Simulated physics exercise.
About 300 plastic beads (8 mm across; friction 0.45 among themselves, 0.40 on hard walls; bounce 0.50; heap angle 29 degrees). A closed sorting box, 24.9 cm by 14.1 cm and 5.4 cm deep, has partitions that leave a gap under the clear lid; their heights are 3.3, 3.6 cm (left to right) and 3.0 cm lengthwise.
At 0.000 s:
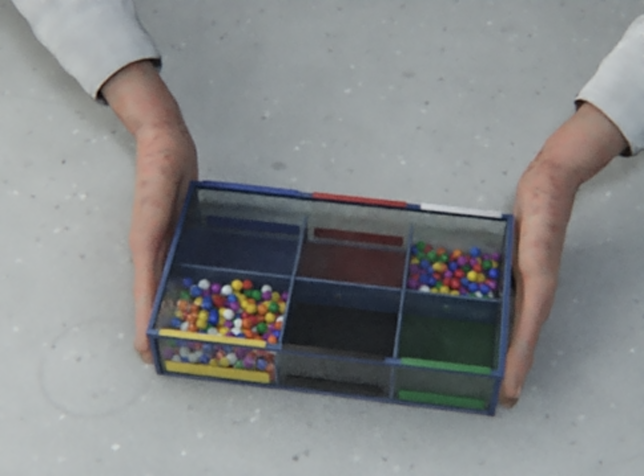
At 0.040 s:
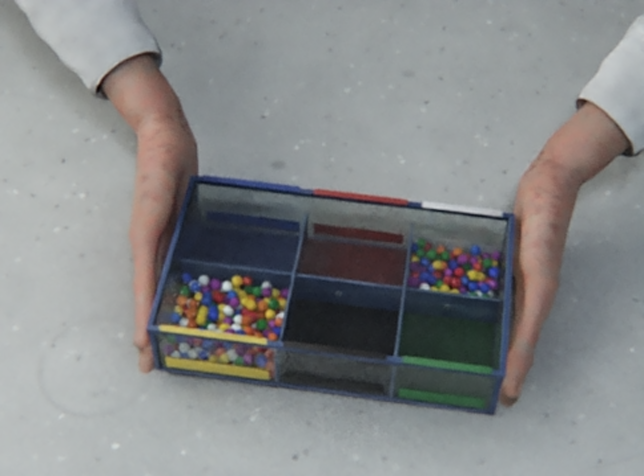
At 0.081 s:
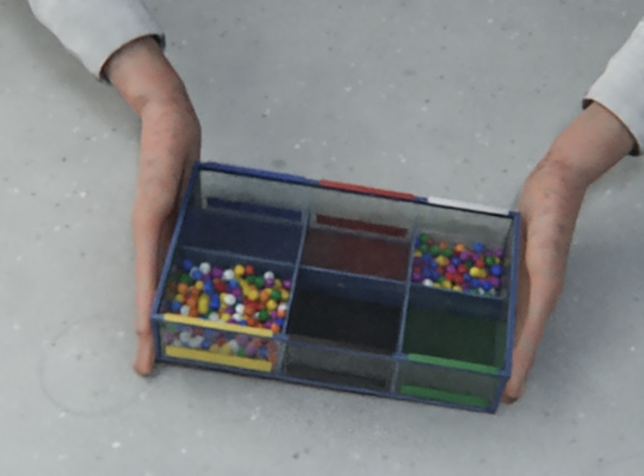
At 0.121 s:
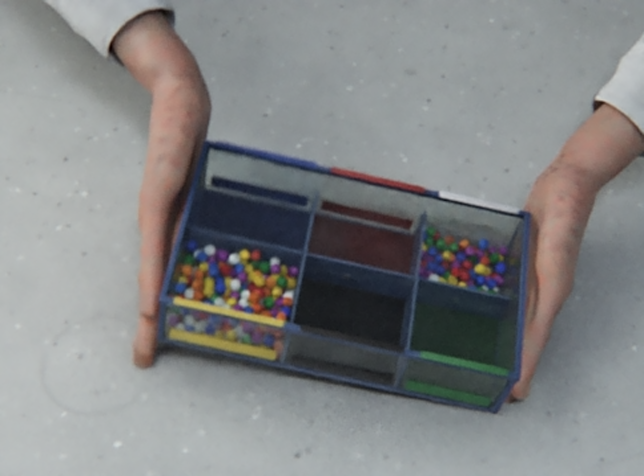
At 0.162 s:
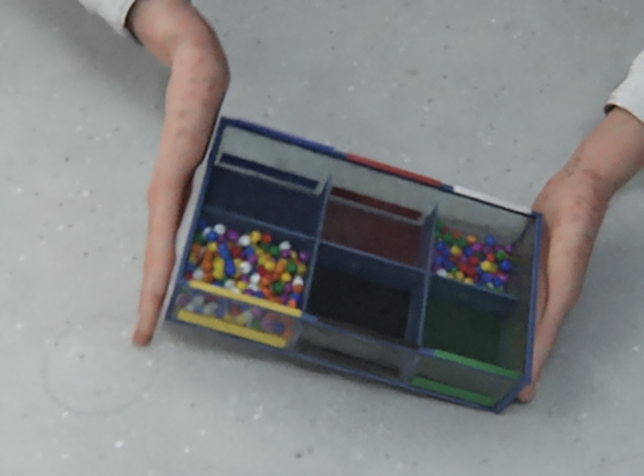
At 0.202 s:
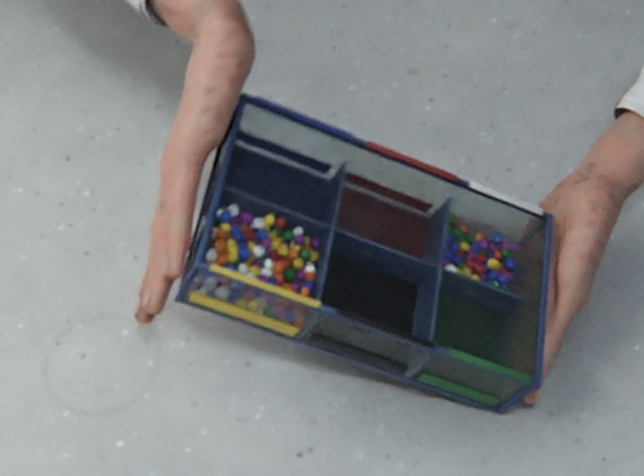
A divided box of colourful beads tilts in two hands, its left side rising.
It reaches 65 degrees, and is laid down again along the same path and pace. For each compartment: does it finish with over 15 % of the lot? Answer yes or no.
Red compartment: No; blue compartment: No; green compartment: No; yellow compartment: Yes; white compartment: Yes; black compartment: Yes.
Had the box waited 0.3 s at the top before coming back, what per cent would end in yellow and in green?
Then: Yellow 35, green 10.
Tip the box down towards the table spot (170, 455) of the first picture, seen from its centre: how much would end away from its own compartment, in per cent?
About 15 per cent.
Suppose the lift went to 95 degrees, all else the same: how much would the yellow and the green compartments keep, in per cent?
Yellow 15; green 35.
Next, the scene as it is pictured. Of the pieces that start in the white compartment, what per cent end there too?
About 100 per cent.
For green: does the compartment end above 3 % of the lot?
Green yes.
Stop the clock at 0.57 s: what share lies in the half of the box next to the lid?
Roughly 40 per cent.
After 0.57 s, tilt 62 degrees; yellow 50 %, white 35 %, black 15 %.
After 0.81 s, tilt 23 degrees; green 10 %, yellow 30 %, white 35 %, black 25 %.
After 1.16 s, tilt 0 degrees; green 10 %, yellow 30 %, white 35 %, black 25 %.
At rest (1.6 s), red 0 %, blue 0 %, green 10 %, yellow 30 %, white 35 %, black 25 %.
